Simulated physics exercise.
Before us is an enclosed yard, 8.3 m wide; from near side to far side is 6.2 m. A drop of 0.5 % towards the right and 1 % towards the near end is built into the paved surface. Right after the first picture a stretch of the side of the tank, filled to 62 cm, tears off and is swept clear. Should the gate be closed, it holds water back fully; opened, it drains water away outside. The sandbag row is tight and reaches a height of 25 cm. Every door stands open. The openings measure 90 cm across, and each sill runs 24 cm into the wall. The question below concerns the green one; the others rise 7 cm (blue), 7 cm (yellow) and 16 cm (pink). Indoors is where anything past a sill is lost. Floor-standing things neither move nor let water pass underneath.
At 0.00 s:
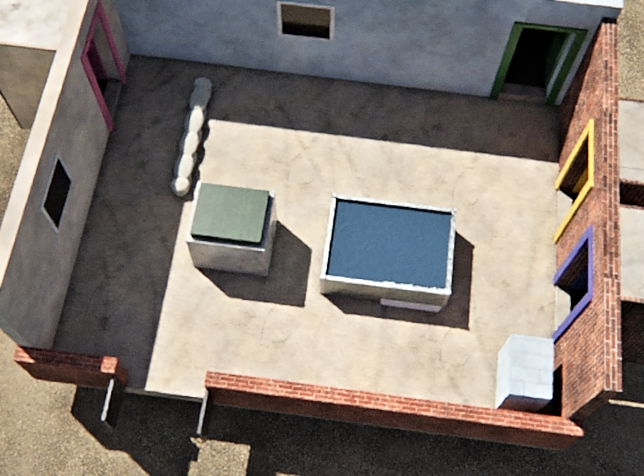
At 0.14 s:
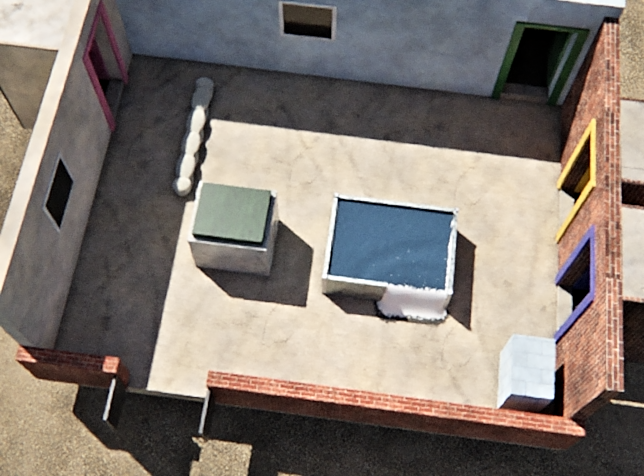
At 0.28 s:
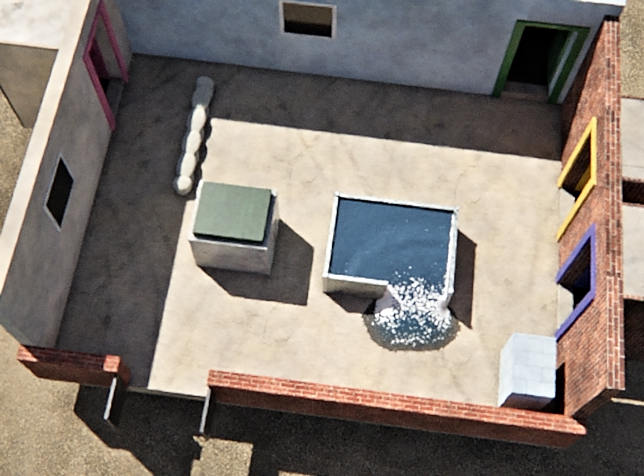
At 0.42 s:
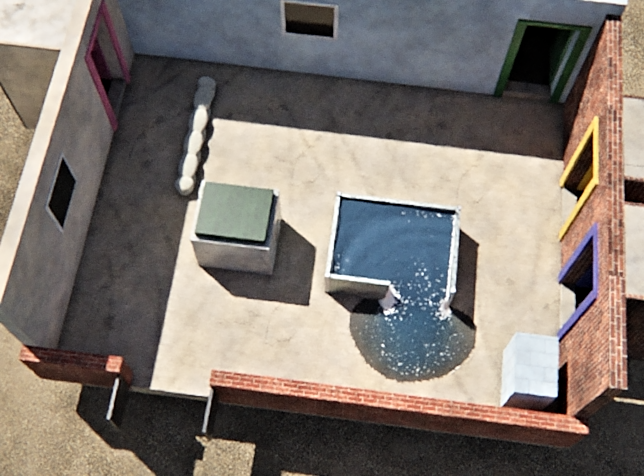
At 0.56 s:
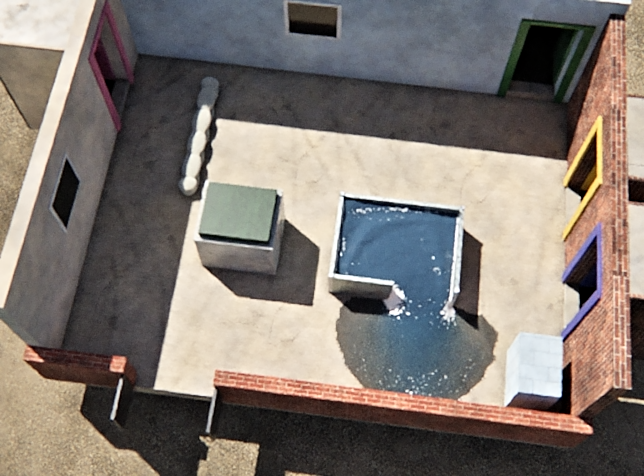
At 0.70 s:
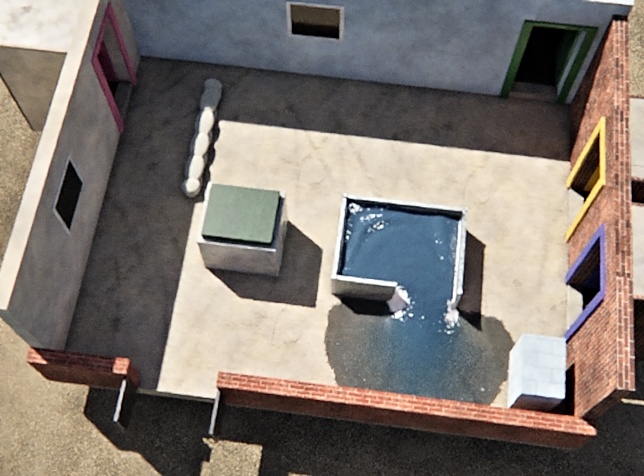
In a walled yard, a tank's front side breaks and water spreads across the paving.
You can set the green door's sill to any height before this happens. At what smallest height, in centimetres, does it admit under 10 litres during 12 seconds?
At about 8 centimetres.
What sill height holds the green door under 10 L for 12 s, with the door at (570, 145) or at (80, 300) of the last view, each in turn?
6.5 and 7.5 cm.
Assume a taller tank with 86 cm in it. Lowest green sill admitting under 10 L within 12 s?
About 13.5 cm.
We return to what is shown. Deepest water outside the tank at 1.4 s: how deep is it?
About 38 cm at most.
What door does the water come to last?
It's the pink one.
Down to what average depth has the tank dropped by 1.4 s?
Some 39 cm.
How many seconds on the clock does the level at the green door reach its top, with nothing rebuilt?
Around 6.0 s, give or take.
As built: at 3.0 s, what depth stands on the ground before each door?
Depth (cm): Blue 6 / yellow 1 / green 0 / pink 0.
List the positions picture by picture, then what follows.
In the first picture, the tank at (389, 245) is whole and still, 62 cm deep; the green door at (533, 70) is dry.
In the second picture, water pours out at (415, 297) and has run 0.3 m, to (383, 314); about 8 cm deep outside, 62 cm at the back.
In the third picture, the gap is at (415, 296), the front 0.8 m out at (391, 345); the back of the tank holds 62 cm.
In the fourth picture, the gap is at (417, 296), the front 1.3 m out at (390, 373); the back of the tank holds 58 cm.
In the fifth picture, the gap is at (421, 296), the front 1.9 m out at a hidden place; the back of the tank holds 52 cm.
In the sixth picture, water pours out at (424, 298) and has run 1.9 m, to a hidden place; about 5 cm deep outside, 53 cm at the back; the green door at (544, 68), 4.7 m from the gap, is still 4.6 m from the nearest water.
After 1.4 s water covers 10 % of the floor, deepest (38 cm) near (420, 399); it has not reached the green door.
After 3.0 s water covers 35 % of the floor, deepest (28 cm) near (565, 429); it has not reached the green door.
After 12.0 s water covers 95 % of the floor, deepest (8 cm) near (553, 428); 4 cm at the green door, 0 litres in over its 17 cm sill.
At the green door as built, the water arrived by 4.4 s and peaked near 11 cm at 5.8 s.
With a sill of 7 cm, 19 litres would have come in within the 12 s; with 9.5 cm, 3 litres. So under 10 litres takes about 8 cm.
